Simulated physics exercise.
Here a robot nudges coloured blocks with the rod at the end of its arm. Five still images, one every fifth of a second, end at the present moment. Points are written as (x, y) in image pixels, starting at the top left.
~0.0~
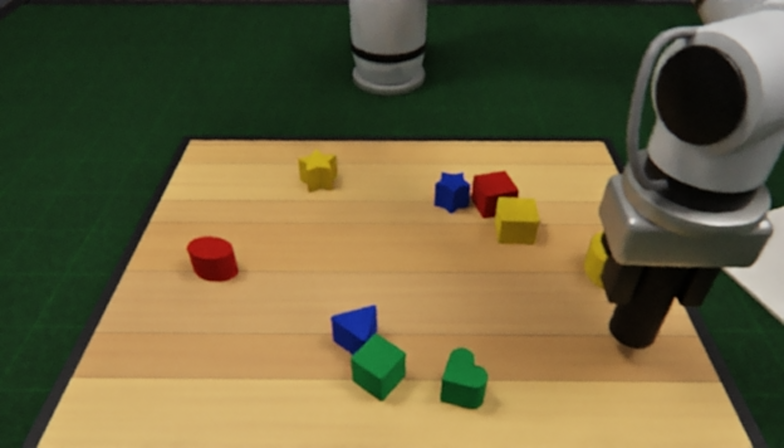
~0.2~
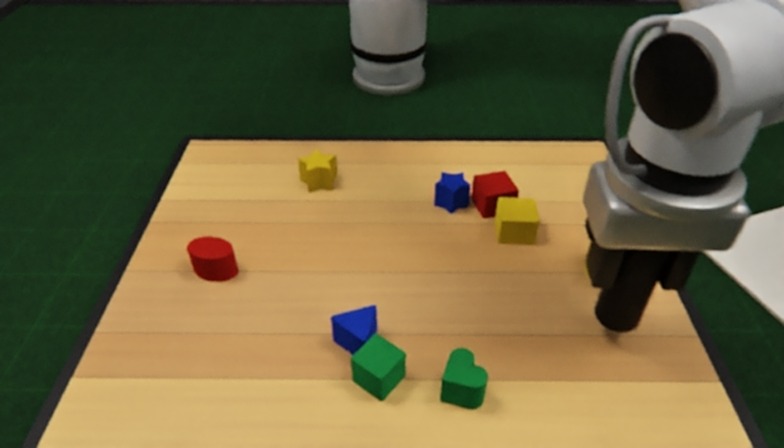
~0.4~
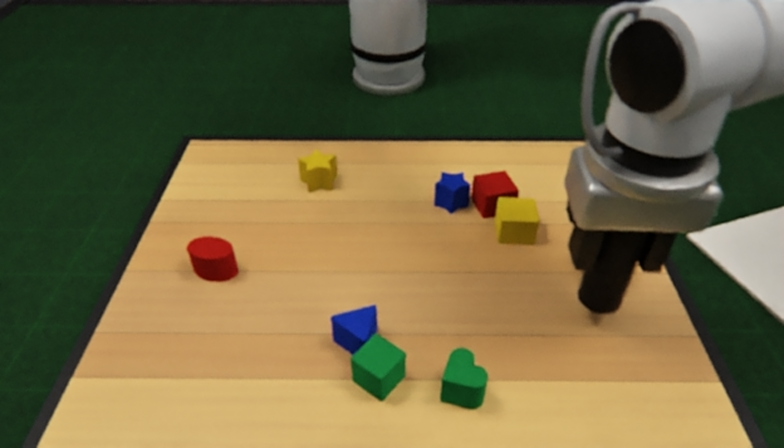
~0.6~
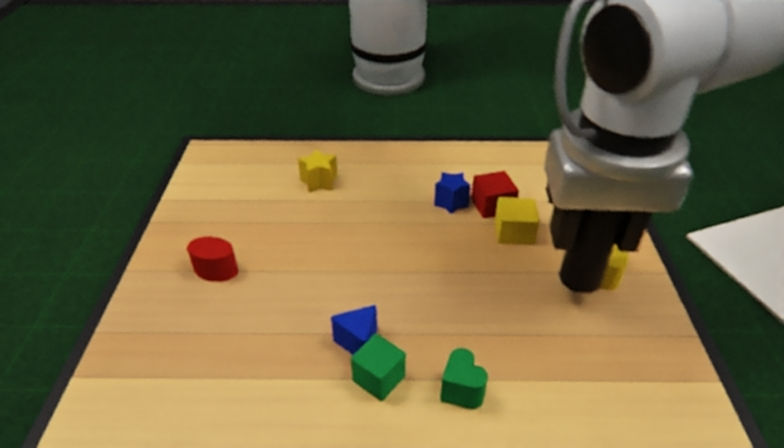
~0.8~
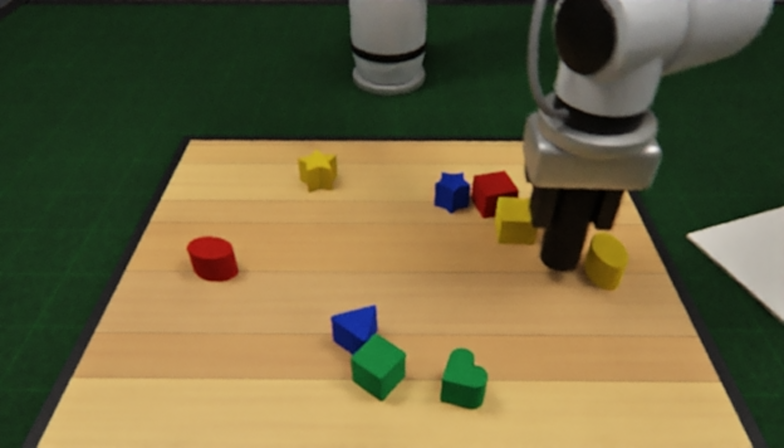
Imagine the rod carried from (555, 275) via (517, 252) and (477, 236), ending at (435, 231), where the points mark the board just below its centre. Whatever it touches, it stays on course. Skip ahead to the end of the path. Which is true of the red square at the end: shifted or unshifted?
That block is shifted.
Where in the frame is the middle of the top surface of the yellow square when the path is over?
It will likely be found at (496, 193).
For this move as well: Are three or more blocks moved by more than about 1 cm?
In short: No.
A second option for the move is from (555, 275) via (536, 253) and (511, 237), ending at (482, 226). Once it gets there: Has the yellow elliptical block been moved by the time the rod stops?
That would be a no.
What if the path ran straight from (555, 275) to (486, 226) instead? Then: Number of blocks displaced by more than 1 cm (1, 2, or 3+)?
The push will move two blocks.
On the path given first. One third of the way, rod (518, 235); yellow square (514, 204).
Two thirds of the way, rod (478, 220); red square (490, 170), turned 30° clockwise; yellow square (496, 193), turned 10° clockwise.
At the end, rod (436, 215); blue star in place; red square (490, 170), turned 30° clockwise; yellow square (496, 193), turned 10° clockwise.
